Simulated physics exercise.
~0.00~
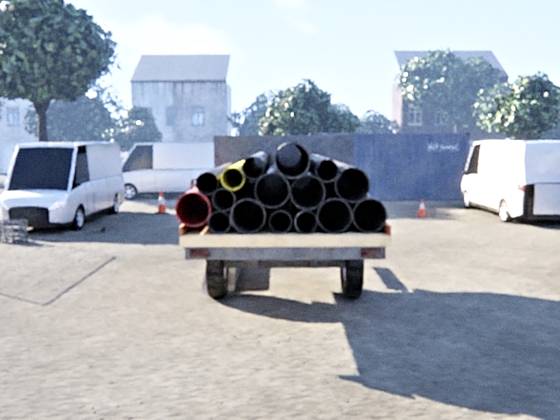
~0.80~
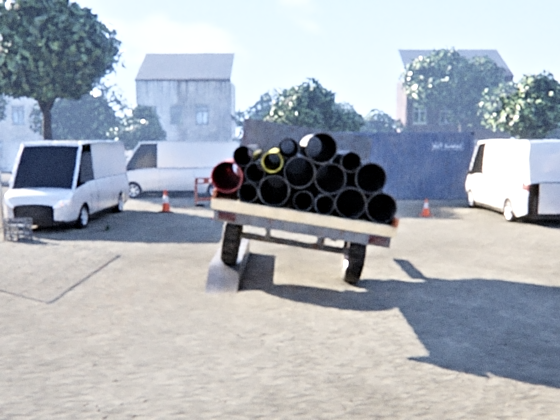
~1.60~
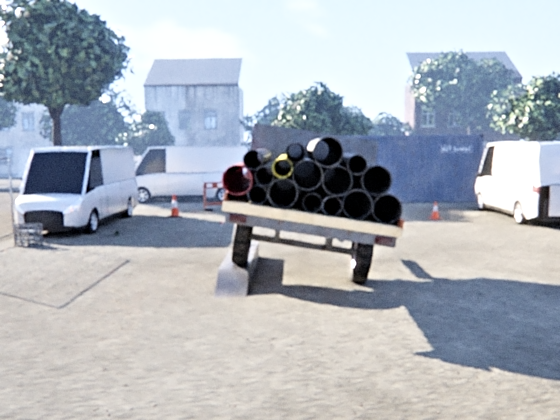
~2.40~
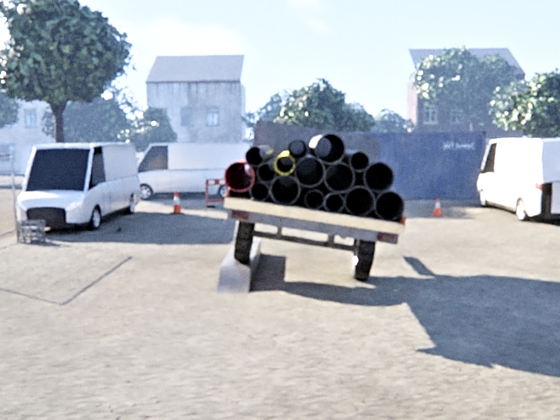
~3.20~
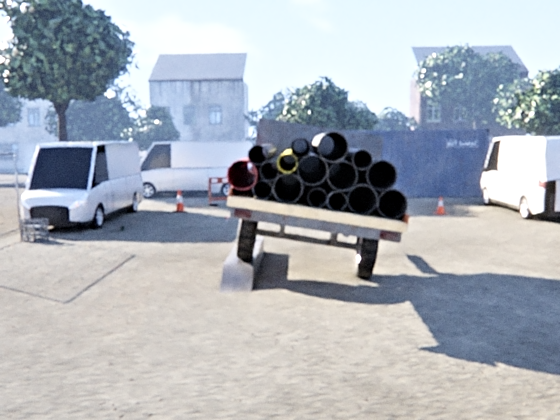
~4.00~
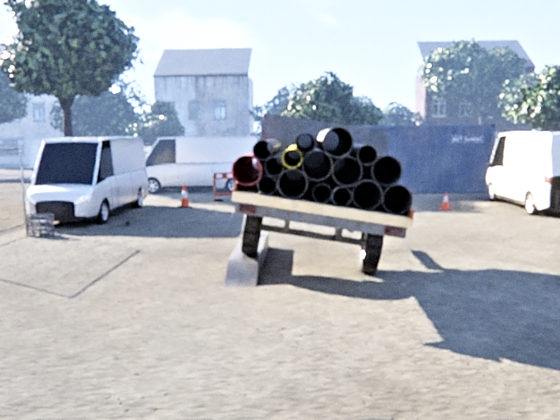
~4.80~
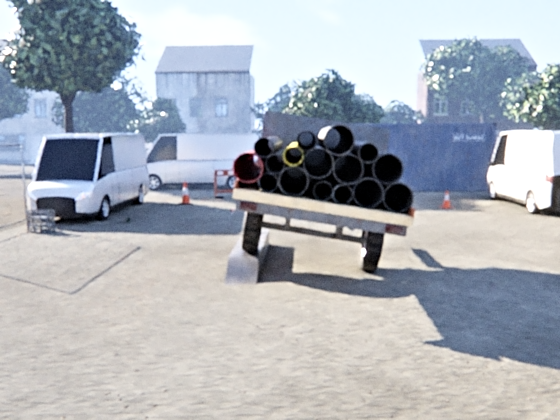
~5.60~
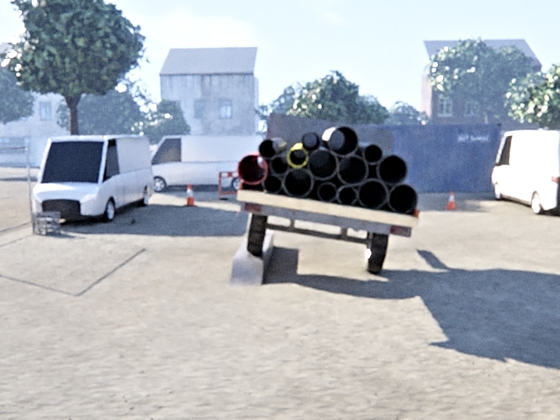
A flatbed trailer stacked with dark, hollow pipes stands in a sunlit yard, seen from directly behind. A red-rimmed pipe lies at the left end of the bottom row, and a yellow-rimmed one rests higher, left of centre. White vans, orange cones, trees and pale houses stand around it, with a dark wall beyond. The trailer's left wheel goes up onto a concrete ramp, tipping the deck down to the right, and the load shifts slightly. It then stays tilted while the view pans slightly left, and the red and yellow pipes remain aboard with the rest.
